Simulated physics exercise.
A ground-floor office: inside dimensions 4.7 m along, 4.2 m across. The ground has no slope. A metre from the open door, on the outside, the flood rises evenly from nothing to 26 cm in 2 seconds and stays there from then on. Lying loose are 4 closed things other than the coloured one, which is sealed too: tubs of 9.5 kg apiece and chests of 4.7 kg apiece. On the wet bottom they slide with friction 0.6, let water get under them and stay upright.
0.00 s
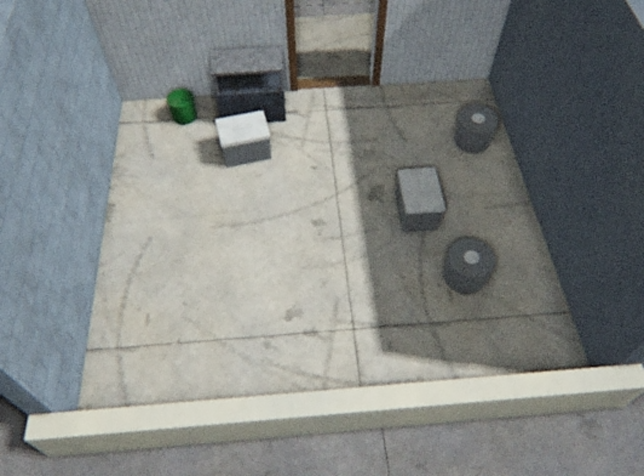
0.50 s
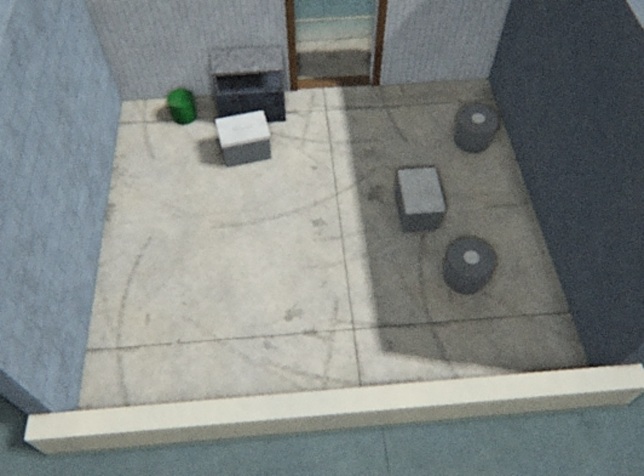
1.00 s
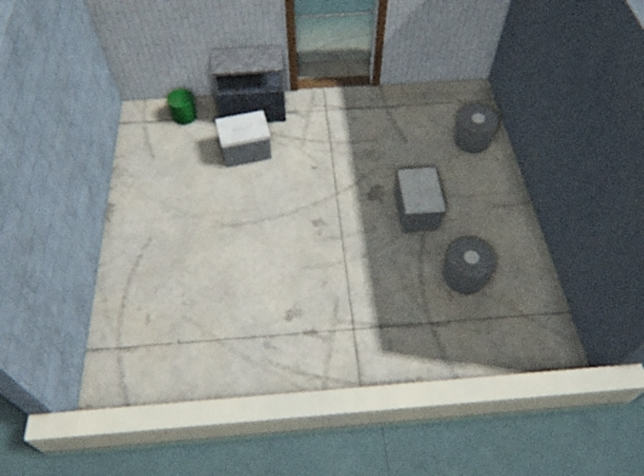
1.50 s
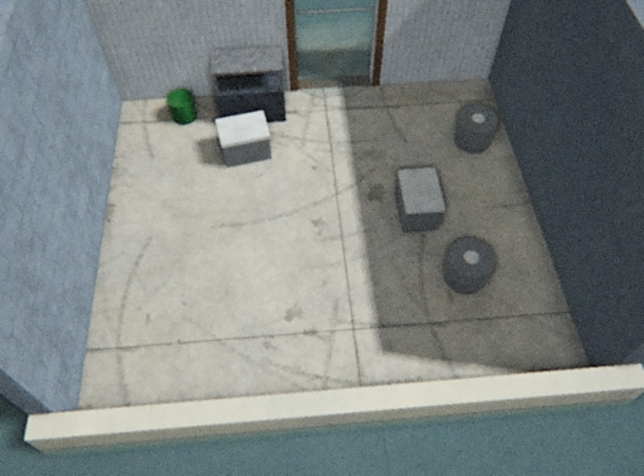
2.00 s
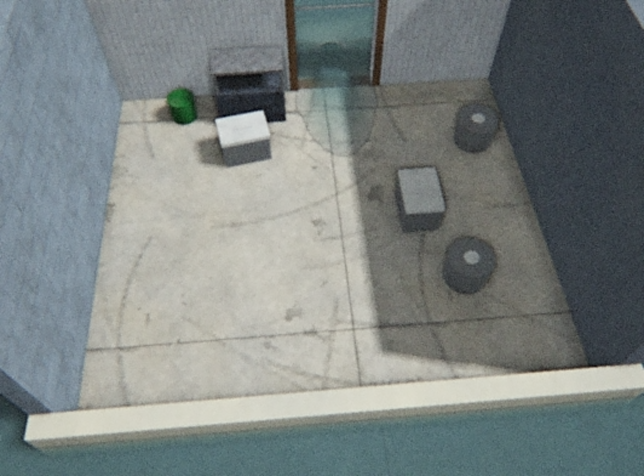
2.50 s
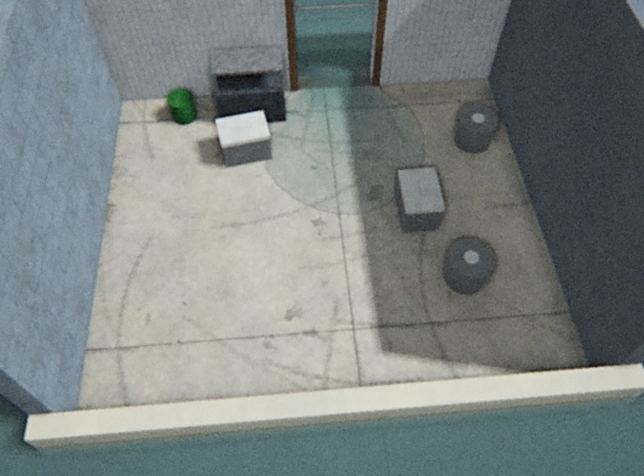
Greenish water rose outside a bare room, then slipped in through the open doorway at the back and fanned out across the floor, while the green pail, gray boxes and round tubs stayed put.
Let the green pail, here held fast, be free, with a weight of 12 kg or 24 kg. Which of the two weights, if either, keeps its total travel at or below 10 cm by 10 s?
Pretty sure the low figure cuts it.
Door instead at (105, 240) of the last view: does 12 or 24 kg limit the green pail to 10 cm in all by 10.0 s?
Note: The lighter mass keeps it.
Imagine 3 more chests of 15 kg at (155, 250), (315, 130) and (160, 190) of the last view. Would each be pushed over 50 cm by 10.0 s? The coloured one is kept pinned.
Result, in turn - falls shy; exceeds it; falls shy.
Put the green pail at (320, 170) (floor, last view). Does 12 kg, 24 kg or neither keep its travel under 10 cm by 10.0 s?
Short answer: Heavier load only.
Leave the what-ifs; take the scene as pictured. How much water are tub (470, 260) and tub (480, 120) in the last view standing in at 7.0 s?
Depth approx. 10 cm / 4 cm.
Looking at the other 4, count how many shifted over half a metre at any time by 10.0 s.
Result: 2.
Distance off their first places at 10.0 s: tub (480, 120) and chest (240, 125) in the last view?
Respectively 20 and 20 cm.
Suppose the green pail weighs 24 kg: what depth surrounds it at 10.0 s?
Around 7 cm.
After 3.5 s the green pail would be 0 cm from its start with 12 kg and 0 cm from its start with 24 kg; 0 cm of water round it then.
After 4.5 s the green pail would be 0 cm from its start with 12 kg and 0 cm from its start with 24 kg; 0 cm of water round it then.
After 7.0 s the green pail would be 0 cm from its start with 12 kg and 0 cm from its start with 24 kg; 1 cm of water round it then.
After 10.0 s the green pail would be 0 cm from its start with 12 kg and 0 cm from its start with 24 kg; 7 cm of water round it then.
